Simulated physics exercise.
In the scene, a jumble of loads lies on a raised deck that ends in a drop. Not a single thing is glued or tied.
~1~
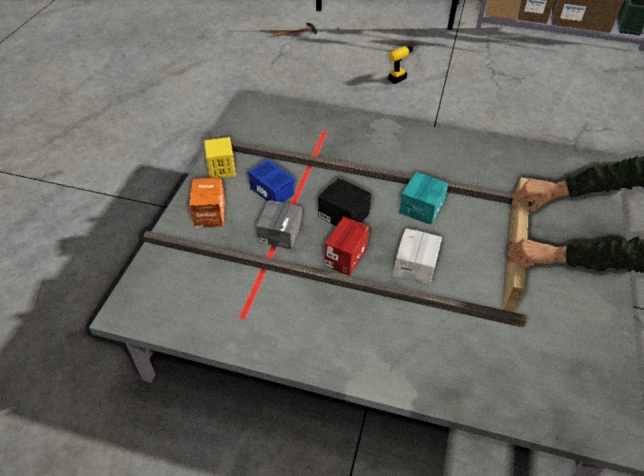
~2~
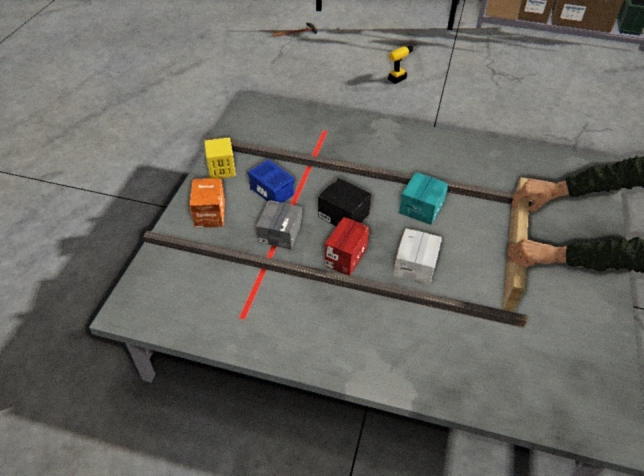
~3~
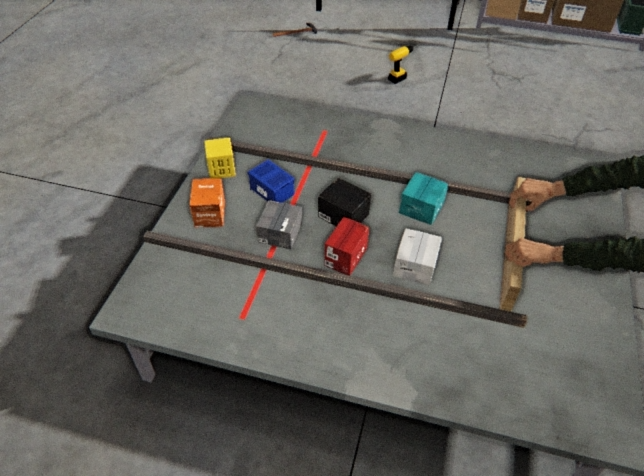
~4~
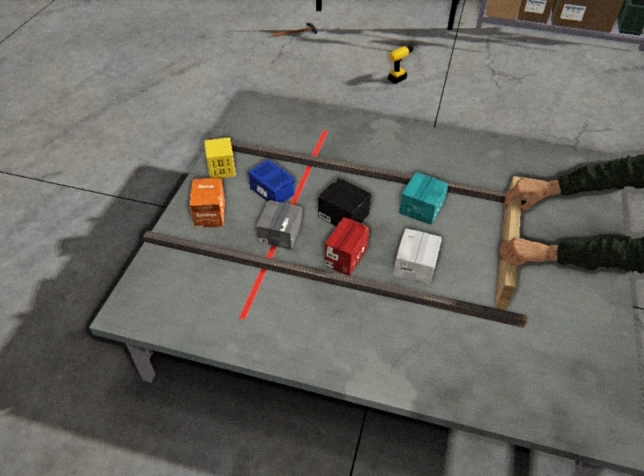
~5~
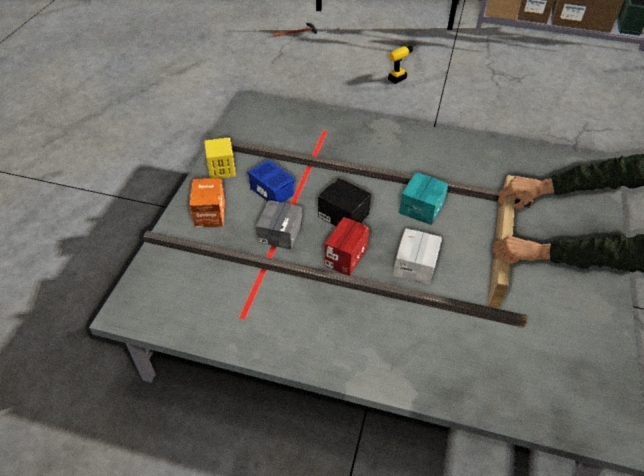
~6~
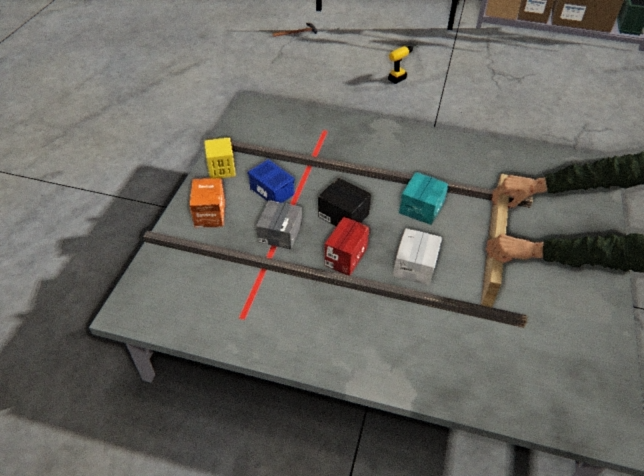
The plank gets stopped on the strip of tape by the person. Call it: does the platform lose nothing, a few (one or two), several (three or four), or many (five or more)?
It loses nothing.
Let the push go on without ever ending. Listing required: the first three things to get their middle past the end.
In order: The orange box, then the yellow crate, then the grey parcel.
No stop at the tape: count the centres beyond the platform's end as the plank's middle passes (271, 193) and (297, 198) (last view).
The counts would come to 1 and 0.
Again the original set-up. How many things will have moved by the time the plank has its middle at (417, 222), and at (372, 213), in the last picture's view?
Answer - first 2, then 4.
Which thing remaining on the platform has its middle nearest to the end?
Orange box.
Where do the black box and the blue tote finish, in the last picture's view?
Going in order, first (251, 192) and next (241, 169).
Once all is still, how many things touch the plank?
That makes 2.
Early on, none off yet; yellow crate at rest near (220, 159); orange box at rest near (208, 203); blue tote at rest near (272, 184).
Finally, the number that fall off is zero.
